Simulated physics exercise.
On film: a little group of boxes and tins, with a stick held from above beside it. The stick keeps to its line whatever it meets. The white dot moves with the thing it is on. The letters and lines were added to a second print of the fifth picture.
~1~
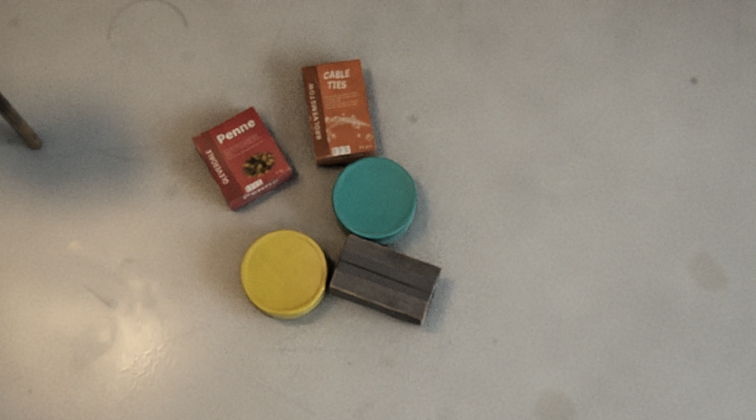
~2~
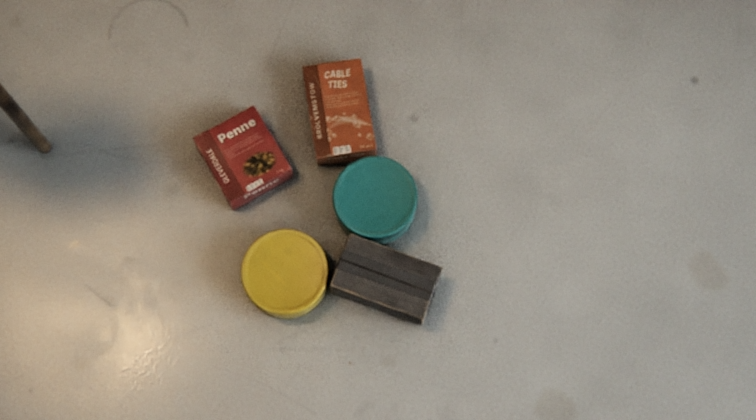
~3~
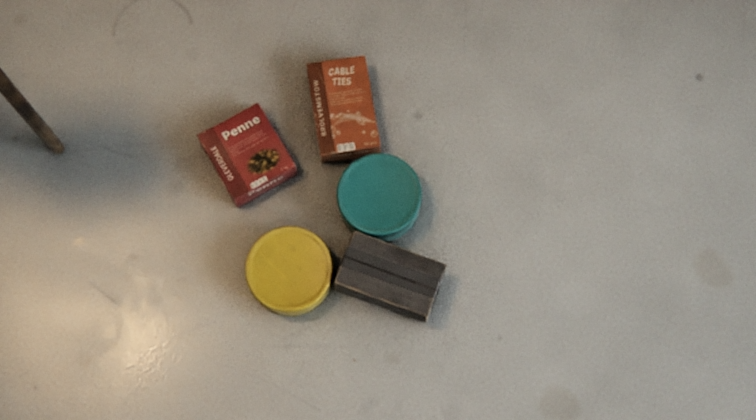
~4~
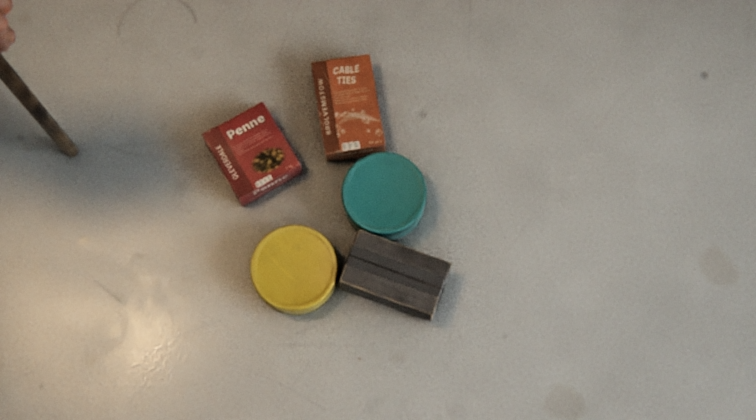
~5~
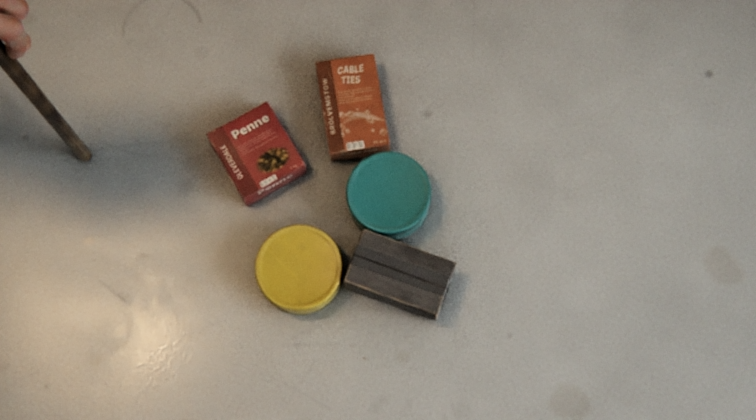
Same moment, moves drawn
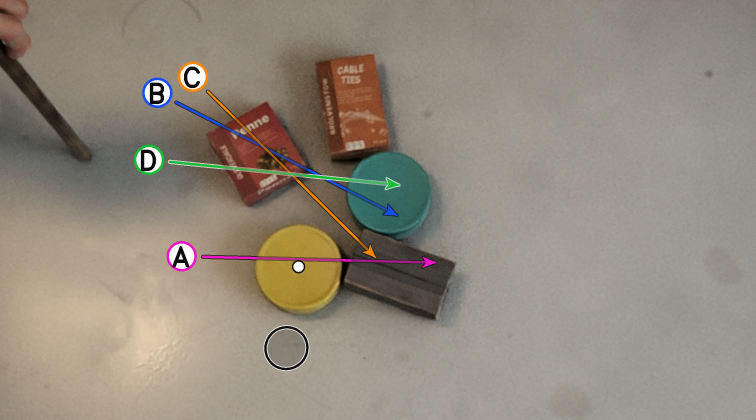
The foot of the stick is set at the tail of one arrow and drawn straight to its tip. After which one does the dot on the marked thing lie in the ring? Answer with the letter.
Only C gets it there.
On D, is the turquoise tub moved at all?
Yes.
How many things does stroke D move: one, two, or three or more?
Three or more.
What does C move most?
The red box goes farthest.
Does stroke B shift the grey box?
No.
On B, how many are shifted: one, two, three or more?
Three or more.
On the marked copy, A from (203, 257) to (436, 263); B from (176, 102) to (397, 215); C from (208, 92) to (375, 258); D from (170, 162) to (399, 185); the ring at (287, 348); the white dot at (298, 267).
With C. Early on, foot of the stick (266, 150); yellow jar (300, 270); red box (278, 187).
Further on, foot of the stick (326, 209); yellow jar (295, 331); red box (299, 245).
At the end, foot of the stick (376, 258); yellow jar (286, 347); red box (301, 256); the dot on the yellow jar is in the ring.
As for the rest, A leaves the dotted thing at (351, 307); B leaves the dotted thing at (296, 306); D leaves the dotted thing at (300, 270).
